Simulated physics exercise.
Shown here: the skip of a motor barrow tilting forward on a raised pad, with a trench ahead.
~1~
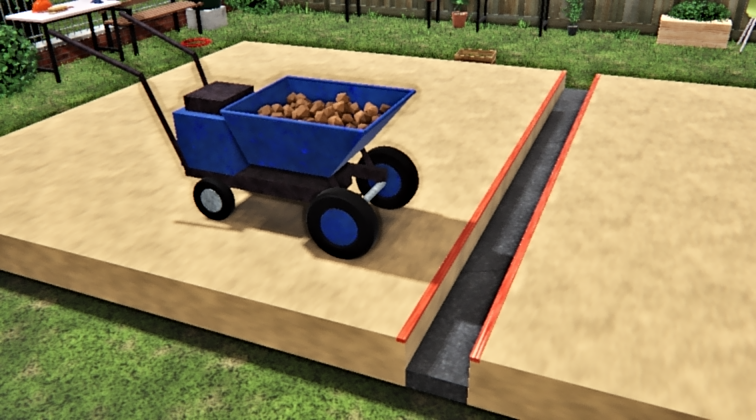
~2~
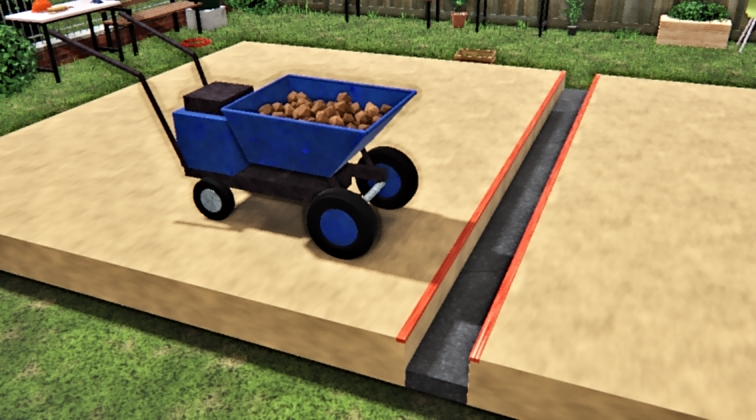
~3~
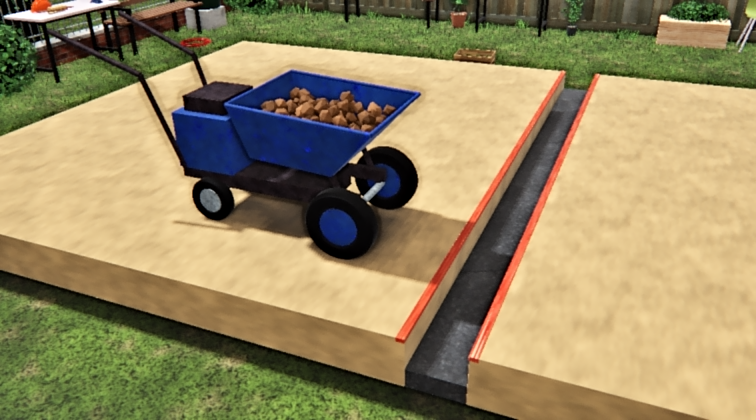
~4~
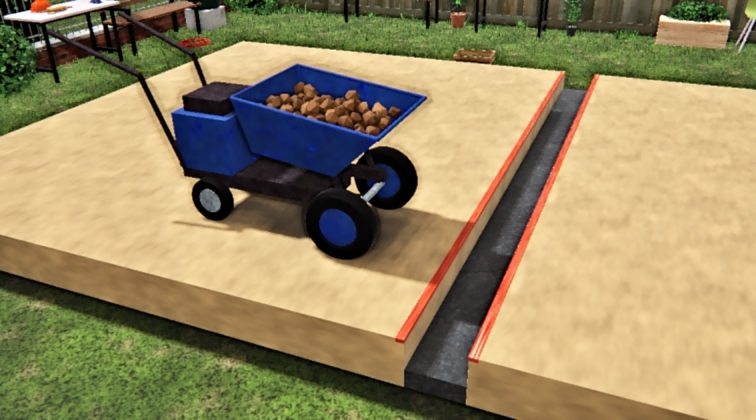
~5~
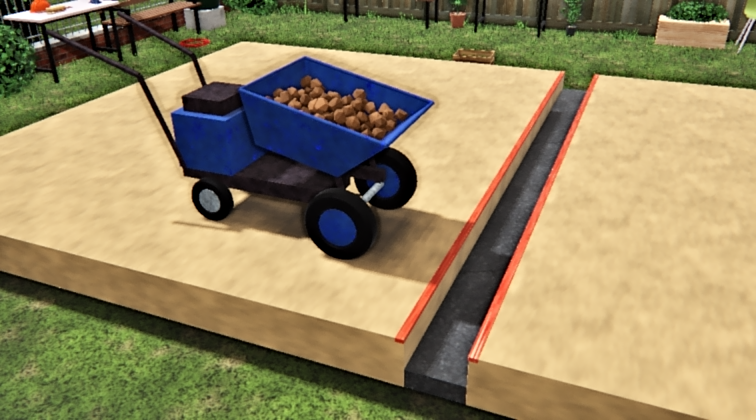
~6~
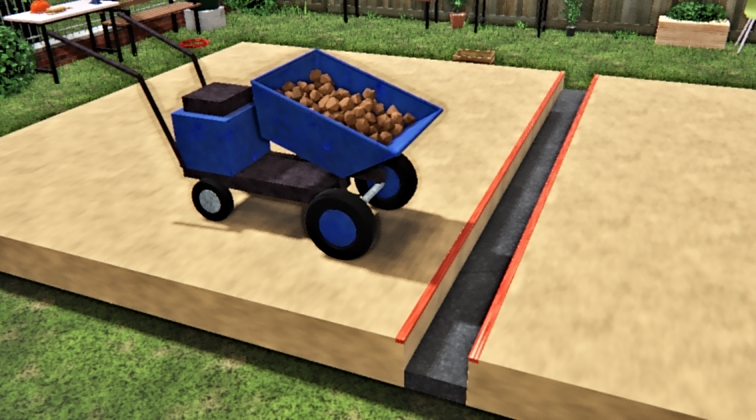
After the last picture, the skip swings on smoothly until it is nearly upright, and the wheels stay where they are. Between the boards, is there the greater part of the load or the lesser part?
Most of the load will be caught by the trench.
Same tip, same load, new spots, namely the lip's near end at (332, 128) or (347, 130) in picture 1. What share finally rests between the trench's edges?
About 80 %, then 90 %.
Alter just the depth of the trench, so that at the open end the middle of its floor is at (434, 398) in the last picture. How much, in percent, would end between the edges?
90 %, roughly.
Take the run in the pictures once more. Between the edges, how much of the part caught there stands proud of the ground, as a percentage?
My figure is near 10 per cent.
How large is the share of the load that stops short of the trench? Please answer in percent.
It works out to close to 0 per cent.
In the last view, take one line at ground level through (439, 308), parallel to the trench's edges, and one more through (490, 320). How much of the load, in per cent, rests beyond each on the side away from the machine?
80 % and 20 %.
Just after the last frame, skip tipped steeply; every one in the skip.
A moment on, skip tipped steeply; the larger part in the skip; roughly a quarter in or heaped over the trench; just a few beyond it; just a few falling.
Further on, skip tipped right over; just a few in the skip; just a few short of the trench; the larger part in or heaped over the trench; about a tenth beyond it.
When it is over, skip tipped right over; just a few short of the trench; the larger part in or heaped over the trench; about a tenth beyond it.
